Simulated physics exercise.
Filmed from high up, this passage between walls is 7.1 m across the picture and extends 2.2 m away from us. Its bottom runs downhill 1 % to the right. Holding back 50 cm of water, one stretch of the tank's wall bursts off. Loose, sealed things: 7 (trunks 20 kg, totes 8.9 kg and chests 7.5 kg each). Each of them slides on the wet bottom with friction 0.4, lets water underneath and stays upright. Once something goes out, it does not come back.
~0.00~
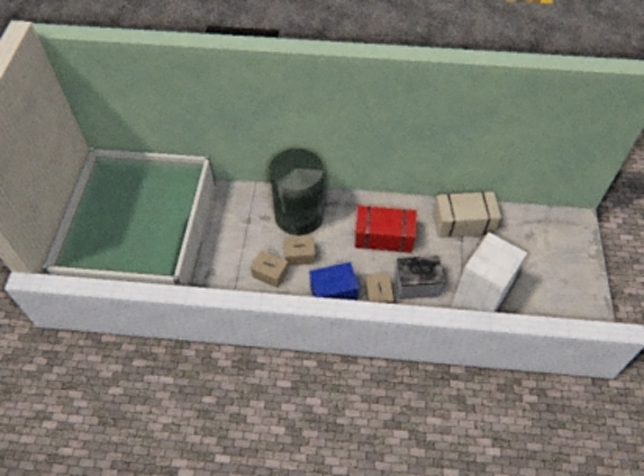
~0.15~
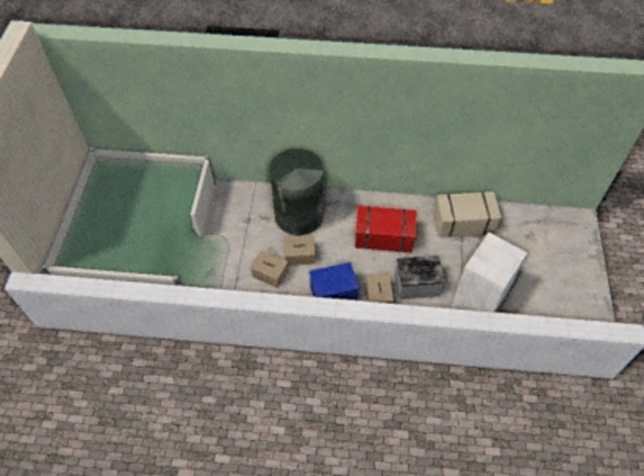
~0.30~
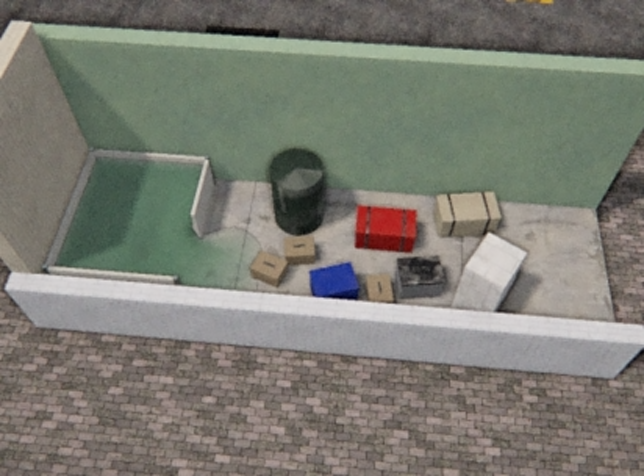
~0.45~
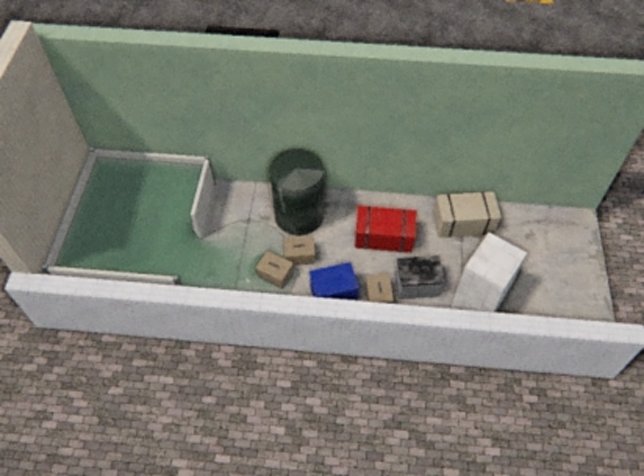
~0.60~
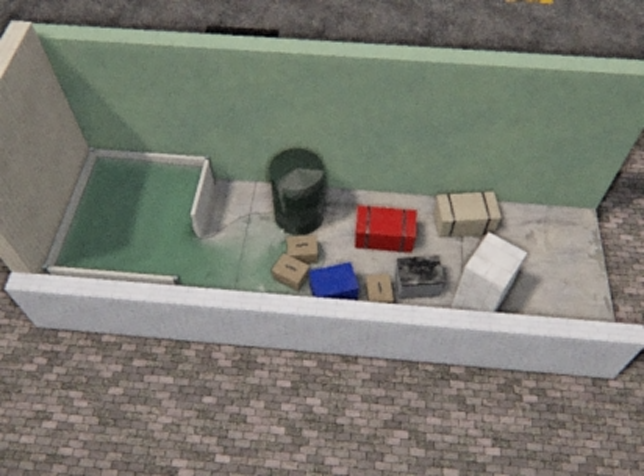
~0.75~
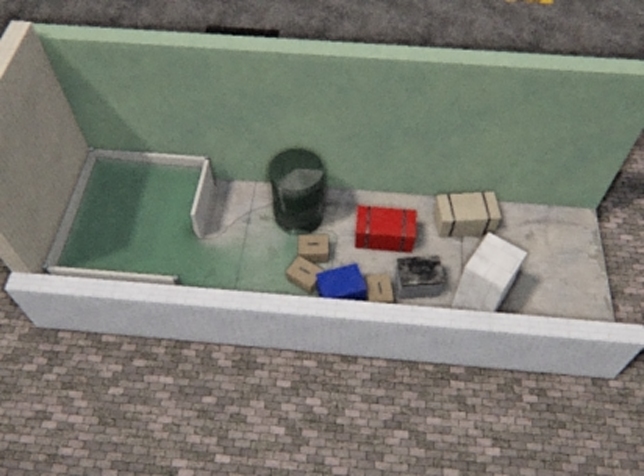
Green water spreads right from a broken tank and nudges small boxes across the floor.
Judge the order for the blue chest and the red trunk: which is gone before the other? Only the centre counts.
The one gone first is the blue one.
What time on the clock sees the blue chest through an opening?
Somewhere near 7.5 s.
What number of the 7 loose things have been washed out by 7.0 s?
I count 5 of them.
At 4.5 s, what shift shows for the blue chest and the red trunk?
About 120 and 50 cm by then.
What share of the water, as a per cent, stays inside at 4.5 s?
About 84 in a hundred parts of the water.
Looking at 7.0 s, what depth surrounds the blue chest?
Roughly 6 cm.
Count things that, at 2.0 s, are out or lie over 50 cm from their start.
I count 6.
After 2.0 s the blue chest is near (436, 298), 1.3 m from its start, afloat; the red trunk is near (422, 212), 0.5 m from its start, aground; 0 of 7 are out; 4 afloat.
After 4.5 s the blue chest is near (437, 276), 1.3 m from its start, afloat; the red trunk is near (381, 190), 0.5 m from its start, aground; 5 of 7 are out; 1 afloat.
After 7.0 s the blue chest is near (578, 220), 3.4 m from its start, afloat; the red trunk is near (357, 203), 0.5 m from its start, afloat; 5 of 7 are out; 2 afloat.
After 10.0 s the blue chest has gone out (at 7.3 s); the red trunk is near (371, 212), 0.2 m from its start, afloat; 6 of 7 are out; 1 afloat.
